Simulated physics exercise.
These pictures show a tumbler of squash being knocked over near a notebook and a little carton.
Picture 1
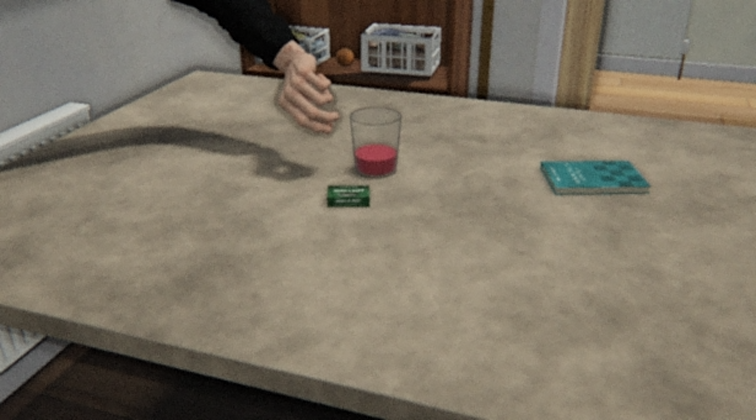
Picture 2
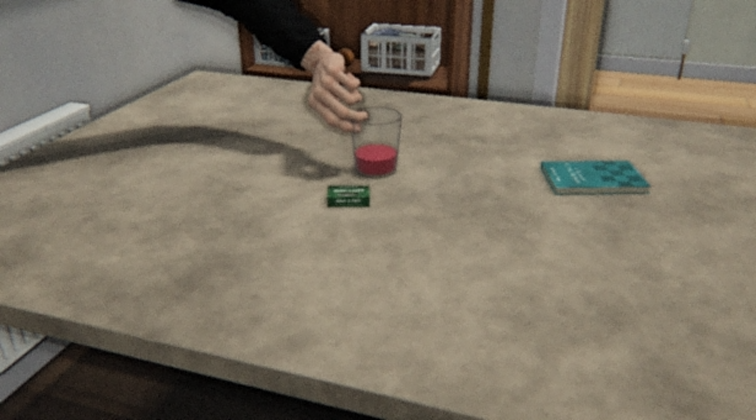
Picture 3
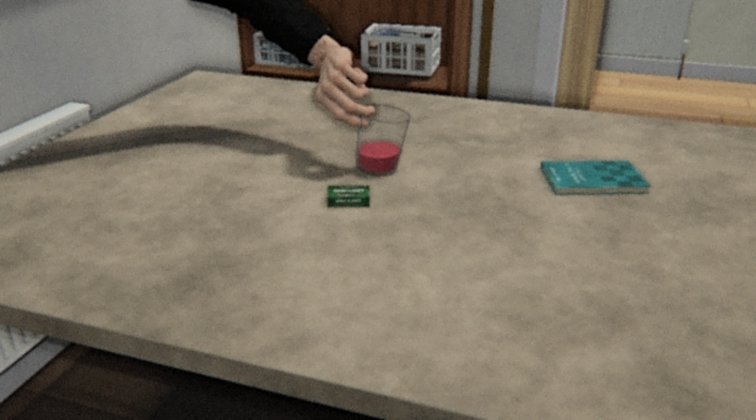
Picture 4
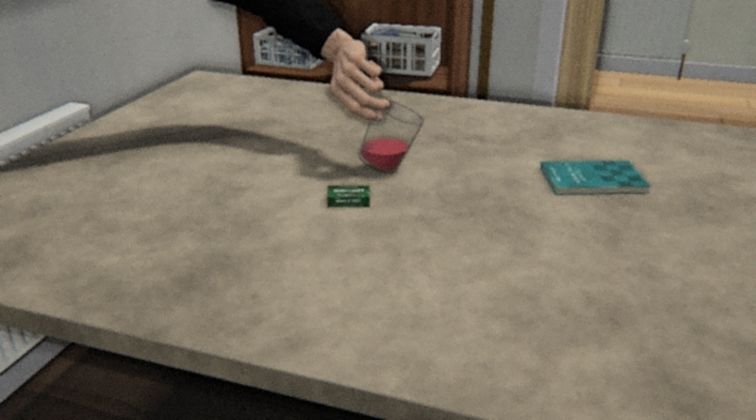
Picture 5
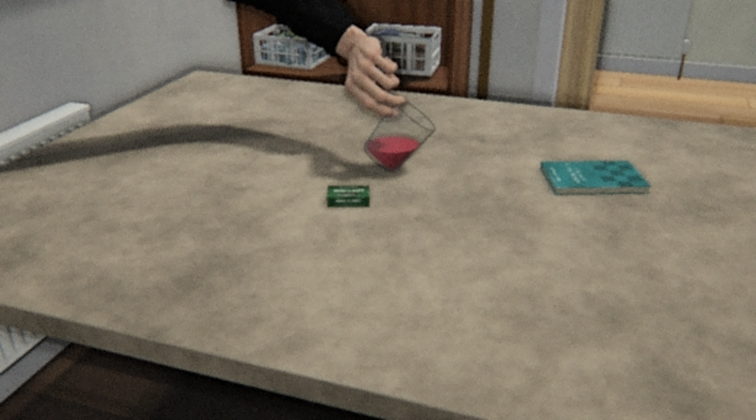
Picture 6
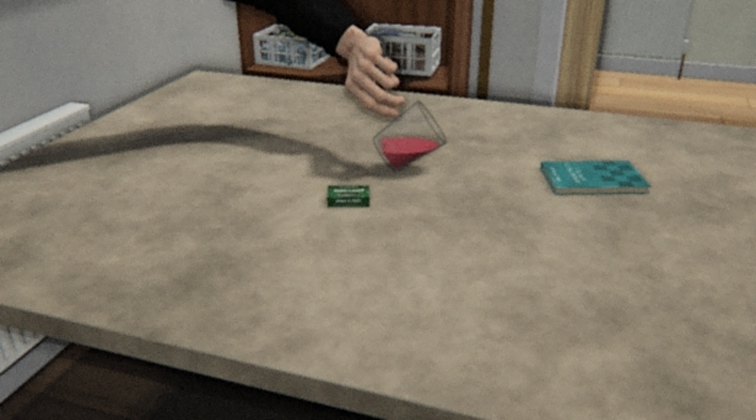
The clip opens on a clear tumbler of red drink standing upright on a table, a small green carton in front of it and a teal notebook to the right. A hand reaches in from the left and pushes the glass, which tilts steadily further to the right.
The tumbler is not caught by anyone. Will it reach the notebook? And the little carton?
Notebook becomes wet, little carton comes out dry.
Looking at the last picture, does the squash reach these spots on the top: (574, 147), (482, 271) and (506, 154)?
The first point ends up under the spill, the second free of the spill, the third under the spill.
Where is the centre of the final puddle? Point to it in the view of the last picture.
Its centre lies at roughly (561, 163) in the last picture.
Soon after, the puddle covers about as much as a plate; the notebook is wet; the little carton is dry.
In the end, the puddle covers about as much as a plate; the notebook is wet; the little carton is dry.
